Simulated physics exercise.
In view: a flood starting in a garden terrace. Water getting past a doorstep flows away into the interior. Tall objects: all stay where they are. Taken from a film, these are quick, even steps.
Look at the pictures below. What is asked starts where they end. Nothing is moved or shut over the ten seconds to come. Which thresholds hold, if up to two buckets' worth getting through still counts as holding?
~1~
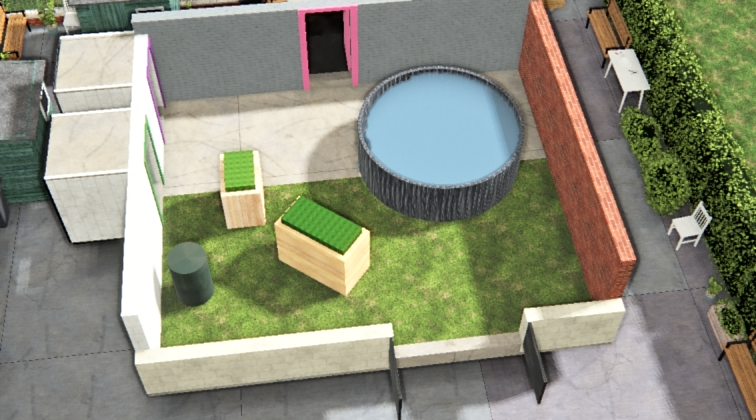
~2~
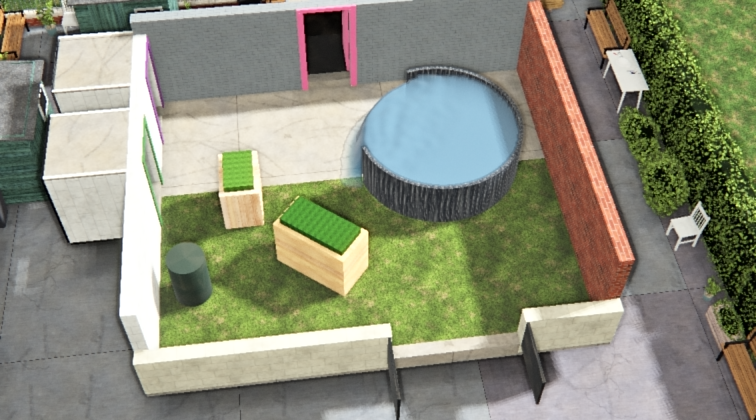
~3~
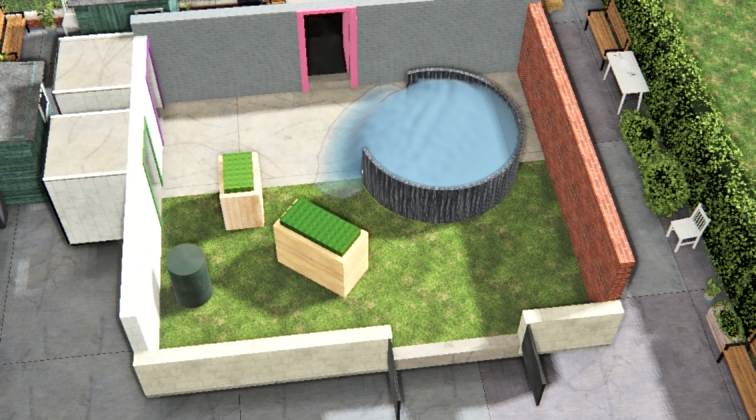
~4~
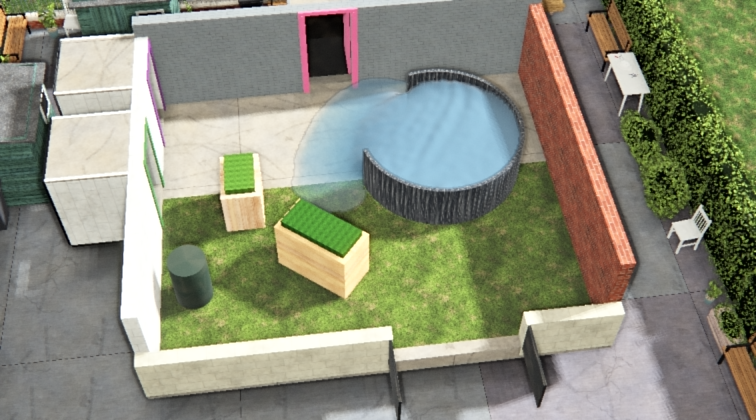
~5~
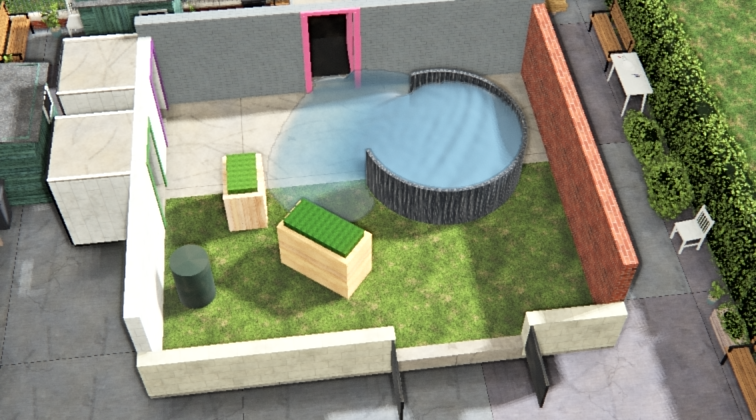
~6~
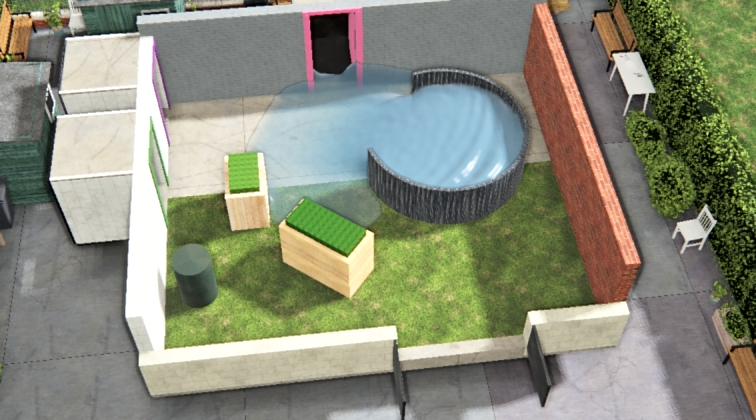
The pink door does not hold; the green door does not hold; the purple door does not hold.
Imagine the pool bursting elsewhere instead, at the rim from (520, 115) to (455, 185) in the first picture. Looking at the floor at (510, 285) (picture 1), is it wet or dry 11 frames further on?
At the point asked about: Soaked.
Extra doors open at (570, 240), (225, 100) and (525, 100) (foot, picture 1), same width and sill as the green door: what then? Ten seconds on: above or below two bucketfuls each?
Going door by door: The first remains below the limit, the second runs past the limit, the third remains below the limit.
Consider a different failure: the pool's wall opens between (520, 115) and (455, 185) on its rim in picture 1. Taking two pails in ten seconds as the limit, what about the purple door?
Result: Purple door goes past the limit.
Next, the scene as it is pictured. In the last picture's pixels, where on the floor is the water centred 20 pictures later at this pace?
I'd place it roughly at (328, 157).
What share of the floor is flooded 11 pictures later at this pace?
I'd say 45 per cent.
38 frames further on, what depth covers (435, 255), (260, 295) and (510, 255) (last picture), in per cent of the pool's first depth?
Taking the places in turn, I get roughly 0, 8 and 0 percent.
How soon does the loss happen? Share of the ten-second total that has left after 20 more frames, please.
It works out at roughly 60 per cent.
A moment on, water covers 40 % of the floor; the pink door over two buckets in, the green door wet at the sill, nothing in, the purple door under two buckets in.
Next, water covers 45 % of the floor; the pink door far over two buckets in, the green door under two buckets in, the purple door far over two buckets in.
Then, water covers 60 % of the floor; the pink door far over two buckets in, the green door over two buckets in, the purple door far over two buckets in.
Later, water covers 80 % of the floor; the pink door far over two buckets in, the green door far over two buckets in, the purple door far over two buckets in.
In the end, water covers 95 % of the floor; the pink door far over two buckets in, the green door far over two buckets in, the purple door far over two buckets in.
